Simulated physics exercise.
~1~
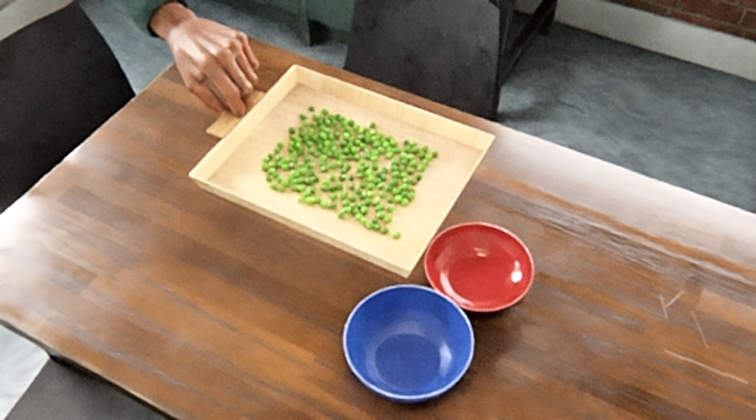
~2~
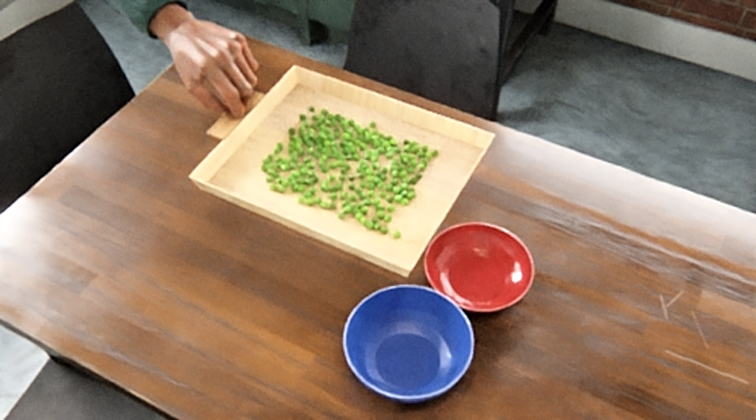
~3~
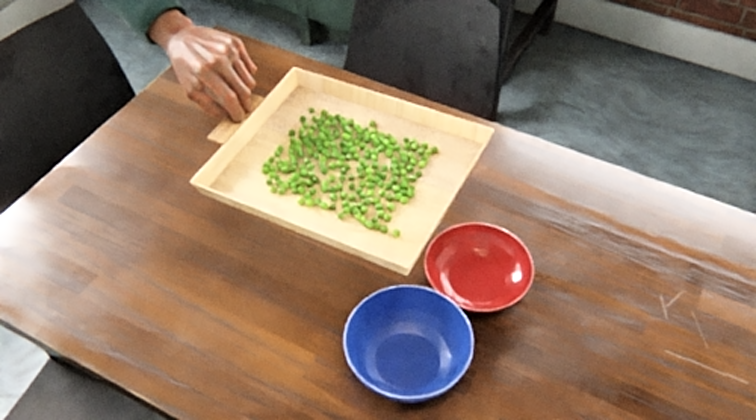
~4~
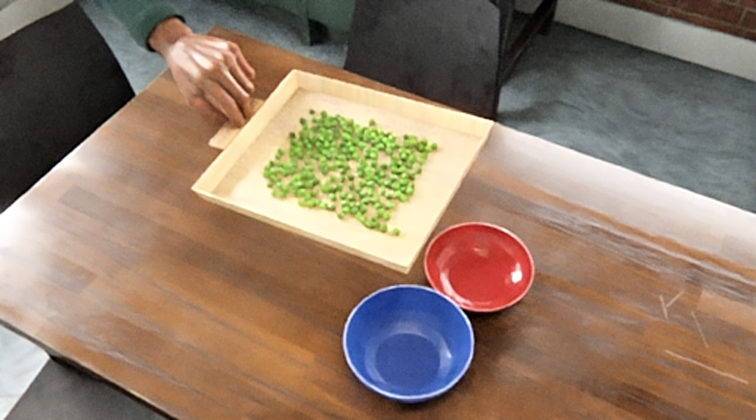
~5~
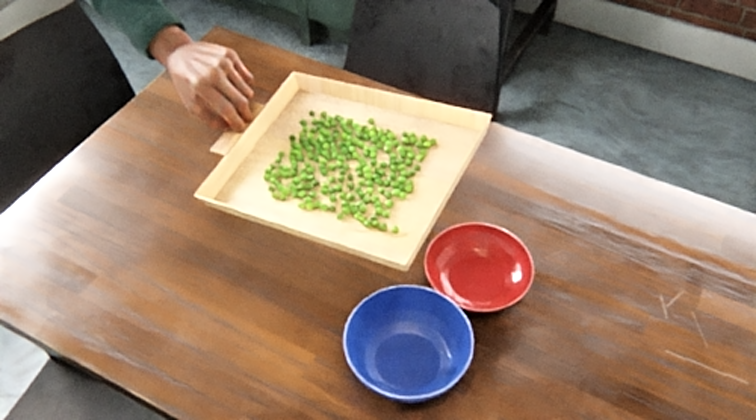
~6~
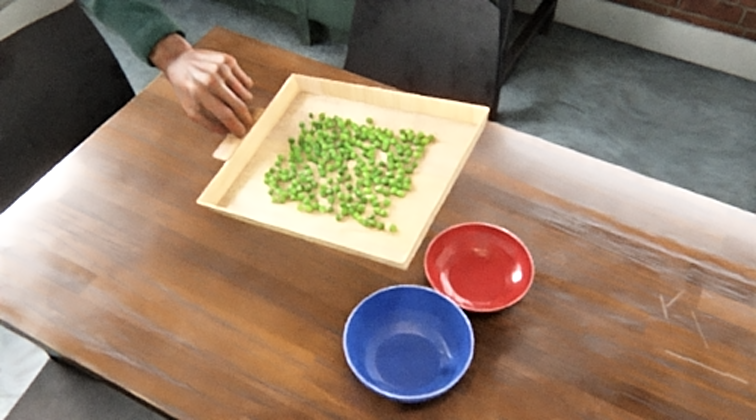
On a wooden table, a hand gradually tilting a wooden tray of green peas beside a blue bowl and a red bowl.
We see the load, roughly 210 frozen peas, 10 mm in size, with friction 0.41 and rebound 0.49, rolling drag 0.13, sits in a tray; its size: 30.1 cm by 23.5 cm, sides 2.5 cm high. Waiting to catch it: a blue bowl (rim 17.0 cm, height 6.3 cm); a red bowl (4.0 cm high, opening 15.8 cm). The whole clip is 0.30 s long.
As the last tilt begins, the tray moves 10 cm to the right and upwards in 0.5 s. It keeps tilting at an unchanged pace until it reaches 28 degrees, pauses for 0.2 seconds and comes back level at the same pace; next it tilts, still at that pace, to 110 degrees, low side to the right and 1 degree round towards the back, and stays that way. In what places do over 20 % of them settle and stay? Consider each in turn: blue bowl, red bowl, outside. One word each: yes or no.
Blue bowl: Yes. Red bowl: No. Outside: Yes.
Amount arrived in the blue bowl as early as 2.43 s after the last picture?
By that time, around 5 percent of the load is there.
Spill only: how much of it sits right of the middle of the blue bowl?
I'd put it at around 30 per cent.
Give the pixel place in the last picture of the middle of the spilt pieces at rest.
(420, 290).
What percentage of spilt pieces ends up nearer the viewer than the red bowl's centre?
Some 80 per cent.
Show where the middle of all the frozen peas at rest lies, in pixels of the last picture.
Somewhere around (418, 322) in the final picture.
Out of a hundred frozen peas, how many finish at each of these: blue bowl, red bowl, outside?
Per hundred: Blue bowl 45; red bowl 5; outside 55.
Then, 0.94 s after the last picture, tilt 3 degrees; tray 100 %; middle of all pieces on or above the table near (265, 172).
Then, 1.71 s after the last picture, tilt 37 degrees; tray 100 %; middle of all pieces on or above the table near (425, 228).
Then, 2.43 s after the last picture, tilt 81 degrees; tray 80 %, blue bowl 5 %, outside 15 %; middle of all pieces on or above the table near (433, 279).
Then, 3.11 s after the last picture, tilt 110 degrees; blue bowl 45 %, outside 55 %, red bowl 5 %; middle of all pieces on or above the table near (431, 319).
In the end, tray 0 %, blue bowl 45 %, outside 55 %, red bowl 5 %.
